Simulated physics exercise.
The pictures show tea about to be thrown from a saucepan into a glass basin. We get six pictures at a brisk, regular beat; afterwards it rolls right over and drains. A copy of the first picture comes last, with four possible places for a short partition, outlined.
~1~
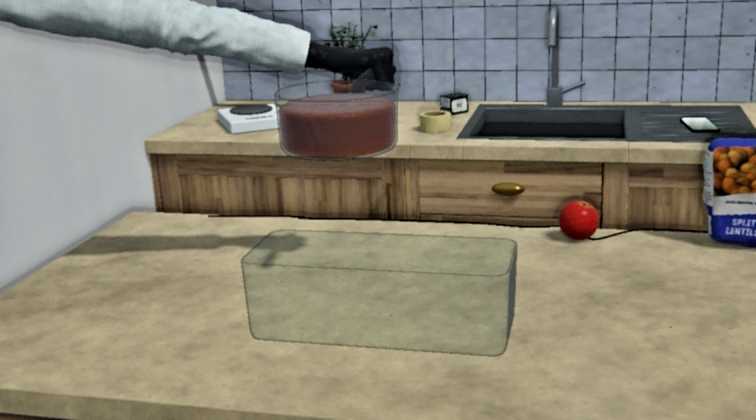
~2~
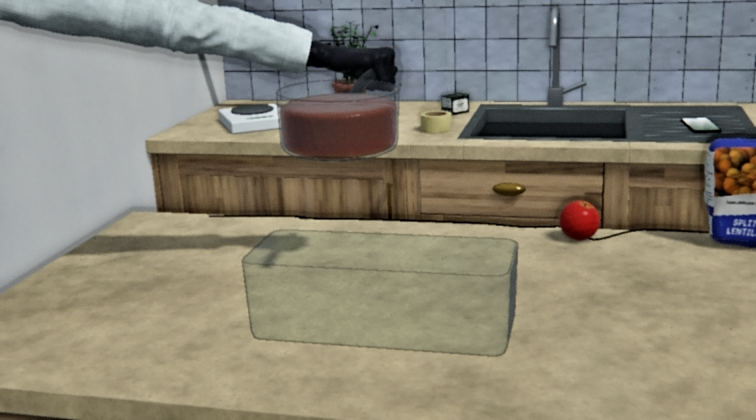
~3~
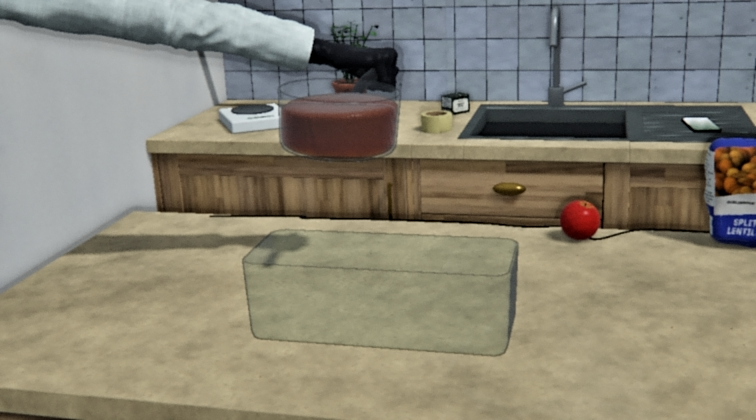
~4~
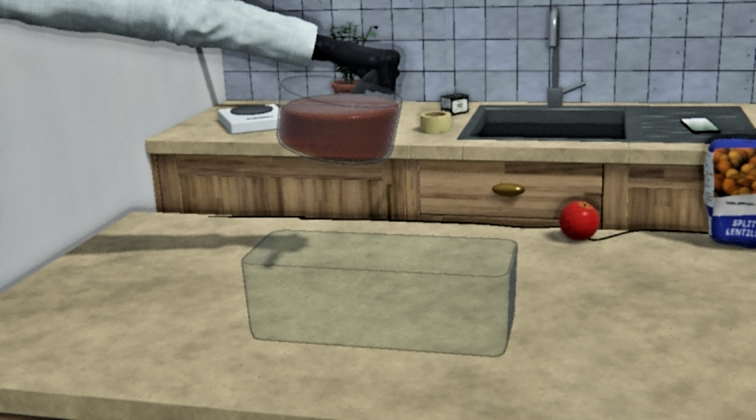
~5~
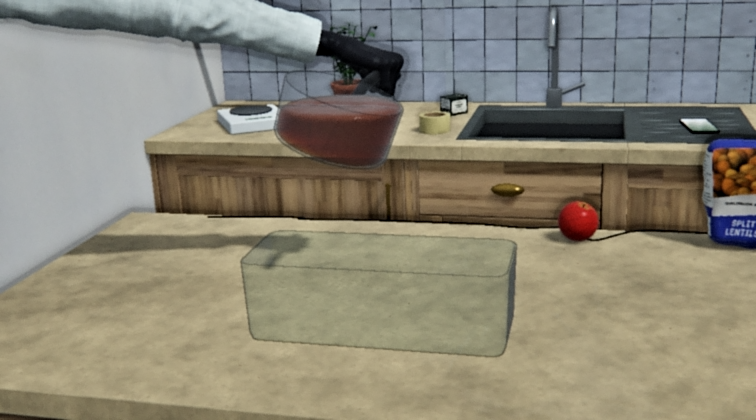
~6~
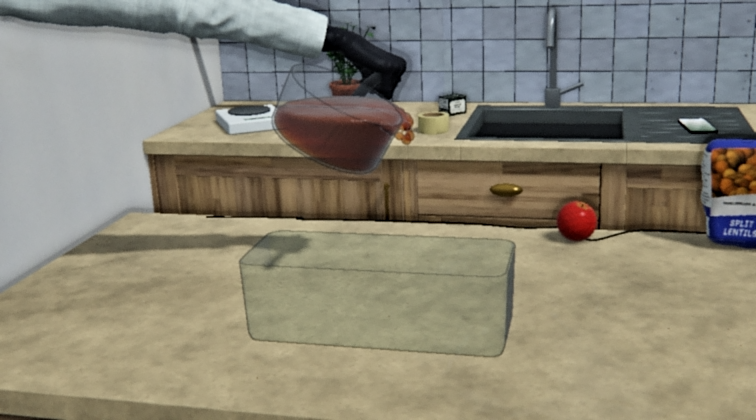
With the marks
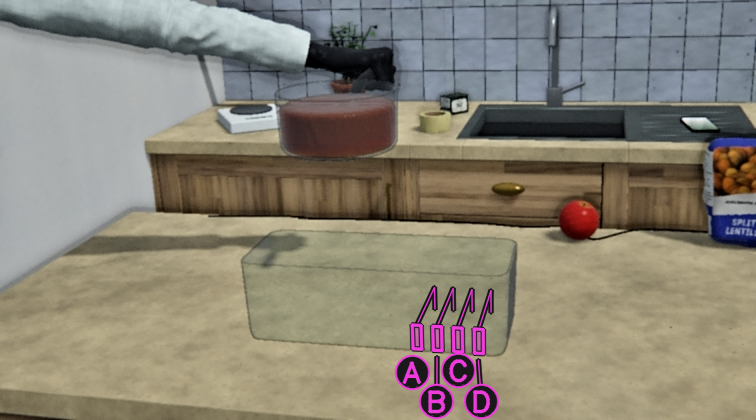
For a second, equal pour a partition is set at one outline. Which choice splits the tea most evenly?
Slot A.
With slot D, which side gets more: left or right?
The left one.
On the marked copy, A at (416, 355); B at (437, 357); C at (457, 358); D at (478, 360).
Choosing A, about 49 % ends left of the wall and 50 % right of it.
Choosing B, about 62 % ends left of the wall and 37 % right of it.
Choosing C, about 75 % ends left of the wall and 24 % right of it.
Choosing D, about 88 % ends left of the wall and 12 % right of it.
